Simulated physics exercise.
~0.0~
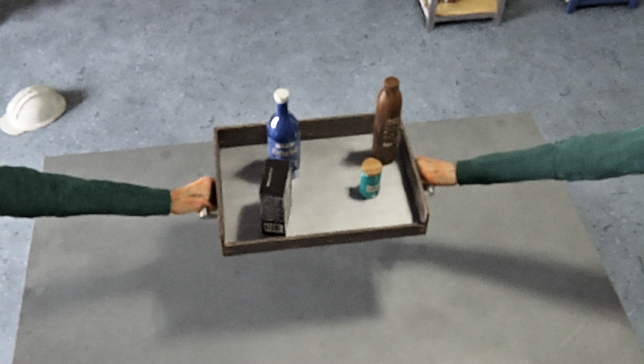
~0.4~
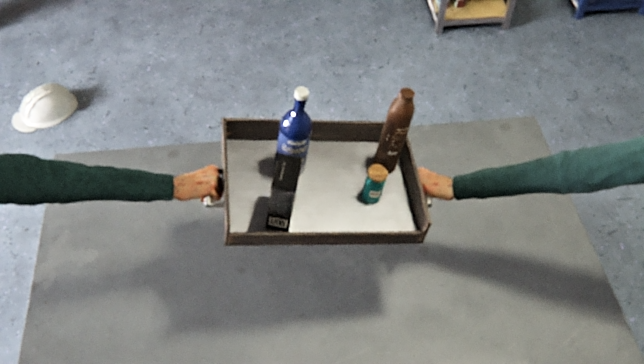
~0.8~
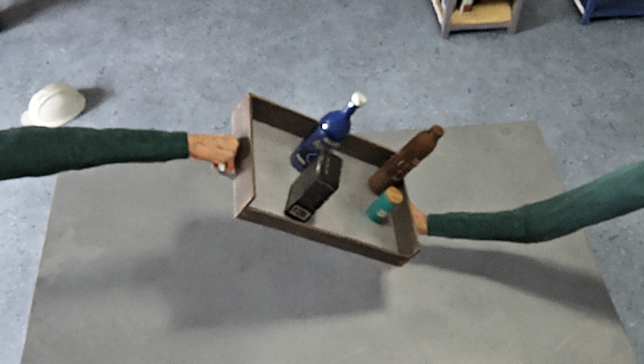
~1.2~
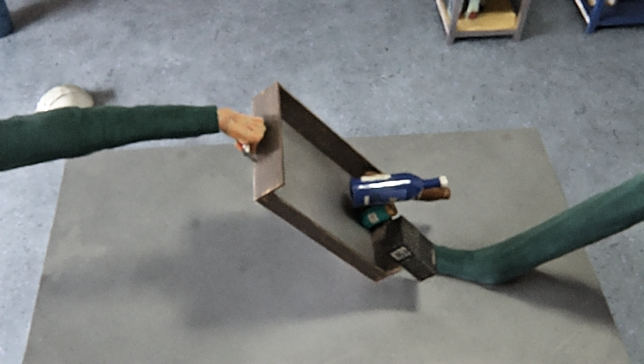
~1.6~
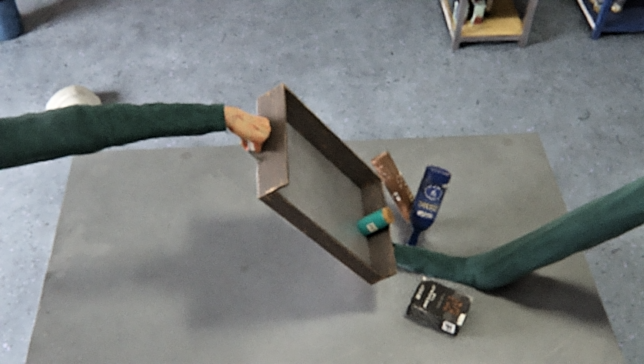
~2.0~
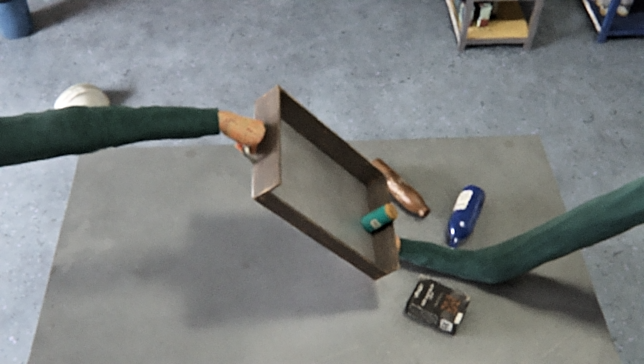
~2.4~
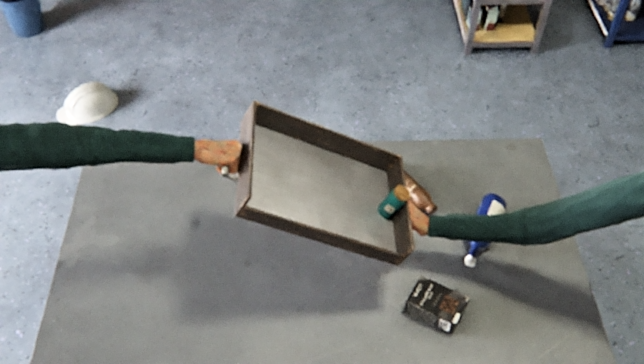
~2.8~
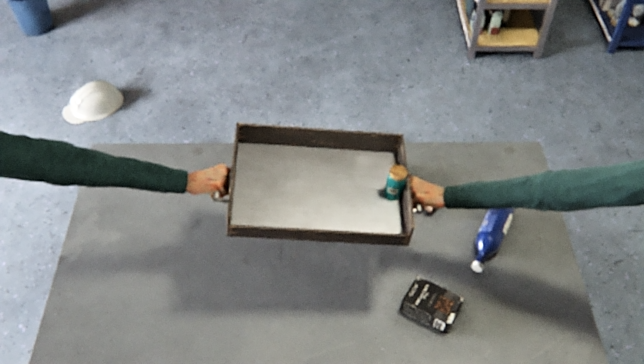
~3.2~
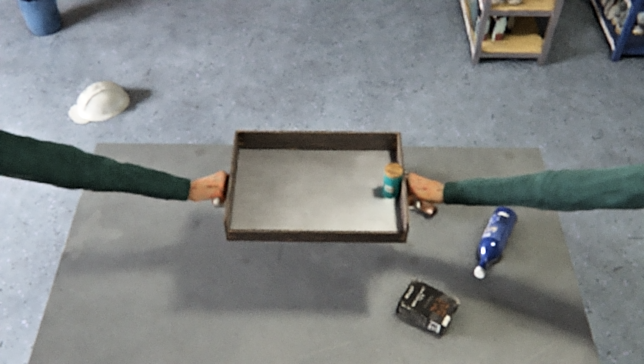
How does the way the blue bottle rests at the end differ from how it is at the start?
At the start the blue bottle stands upright inside the crate, but by the end it is lying on its side on the mat to the right.
On a blue-grey floor seen from above, two green-sleeved hands hold an open crate over a grey mat, with a white helmet lying to the left. Inside stand a blue bottle and a black packet on the left, and a brown bottle and a small turquoise shaker on the right. The hands tip the crate steeply, right side down, and the contents lean and slide. The packet and both bottles tumble out over the low right end, while the shaker stays inside. The hands swing the crate level again, leaving the shaker upright by its right wall and the other things lying outside.
